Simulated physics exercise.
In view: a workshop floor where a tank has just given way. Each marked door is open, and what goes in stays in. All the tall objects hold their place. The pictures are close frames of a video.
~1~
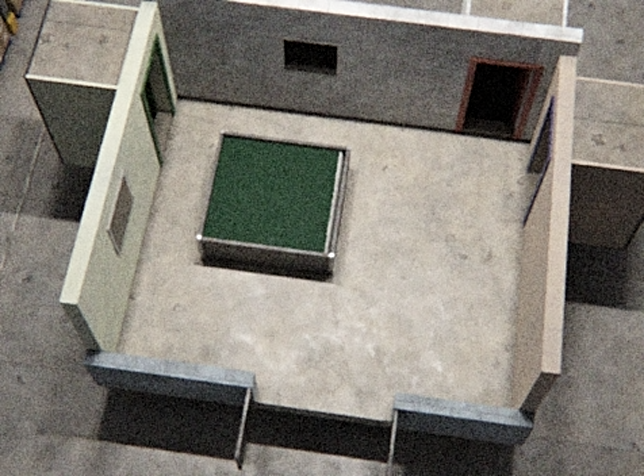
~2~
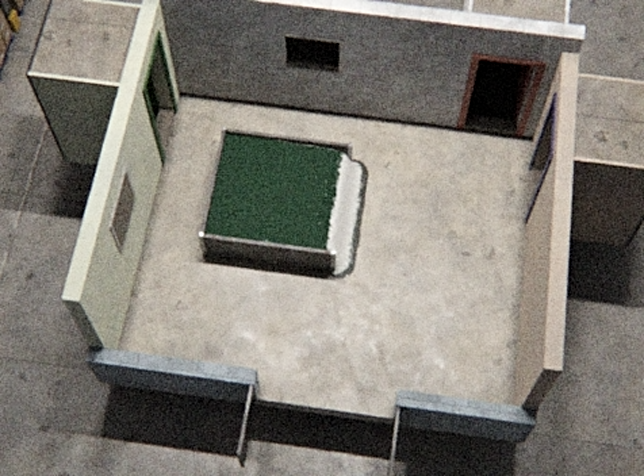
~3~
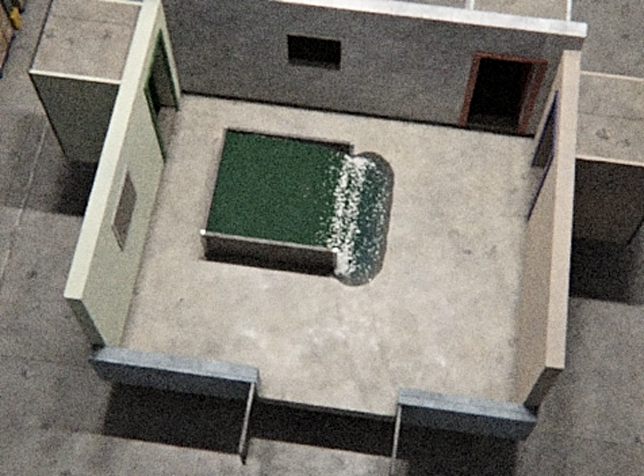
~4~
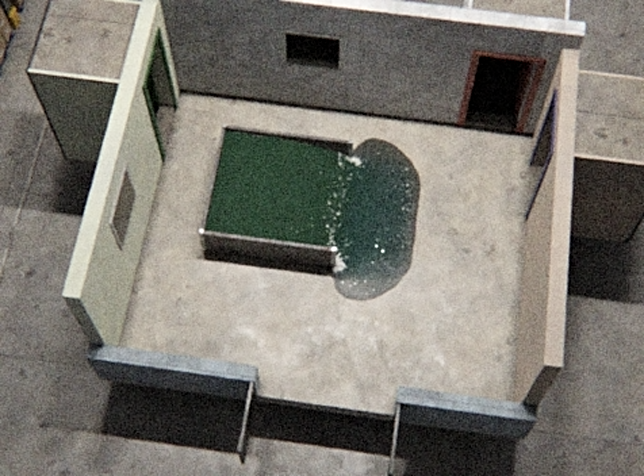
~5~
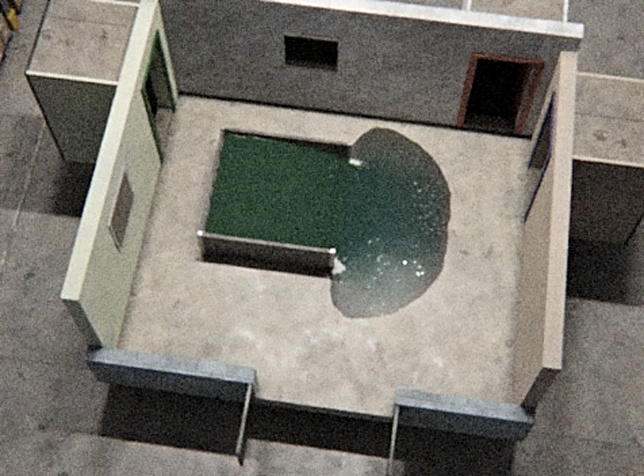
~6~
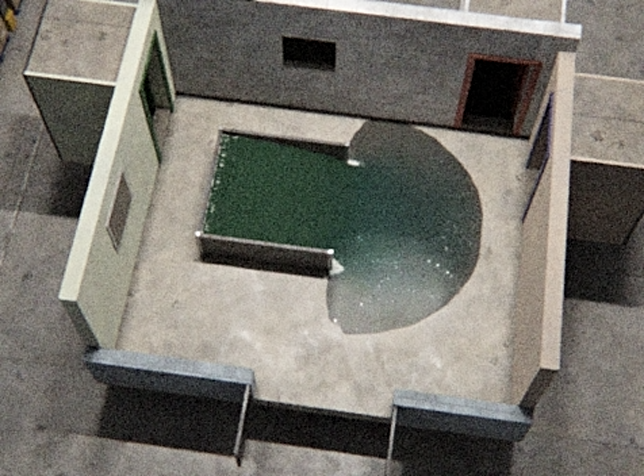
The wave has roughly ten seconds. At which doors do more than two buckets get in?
One by one: The blue door floods; the green door holds within the limit; the red door floods.
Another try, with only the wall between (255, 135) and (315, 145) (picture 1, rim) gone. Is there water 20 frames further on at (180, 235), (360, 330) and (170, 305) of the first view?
In that order: Awash, not flooded, covered.
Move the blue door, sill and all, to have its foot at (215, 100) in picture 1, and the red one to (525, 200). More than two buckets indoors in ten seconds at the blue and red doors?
My reading: Blue door holds; red door lets more in.
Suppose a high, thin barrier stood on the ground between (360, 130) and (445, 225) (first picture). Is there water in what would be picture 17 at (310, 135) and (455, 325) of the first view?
In turn: Awash, flooded.
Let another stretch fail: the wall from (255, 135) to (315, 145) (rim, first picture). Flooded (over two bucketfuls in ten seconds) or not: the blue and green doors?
In short: Blue goes over, green takes more.
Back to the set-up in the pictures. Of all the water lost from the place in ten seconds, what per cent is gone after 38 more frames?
I make it 70 per cent.
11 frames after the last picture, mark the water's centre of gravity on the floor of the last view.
Close to (387, 230).
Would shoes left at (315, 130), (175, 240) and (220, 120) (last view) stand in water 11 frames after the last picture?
In that order: Dry, not flooded, dry.
A moment on, water covers 40 % of the floor; the blue door under two buckets in, the green door not reached, the red door wet at the sill, nothing in.
Next, water covers 50 % of the floor; the blue door over two buckets in, the green door not reached, the red door under two buckets in.
Then, water covers 50 % of the floor; the blue door far over two buckets in, the green door not reached, the red door over two buckets in.
Later, water covers 90 % of the floor; the blue door far over two buckets in, the green door not reached, the red door far over two buckets in.
In the end, water covers 100 % of the floor; the blue door far over two buckets in, the green door wet at the sill, nothing in, the red door far over two buckets in.
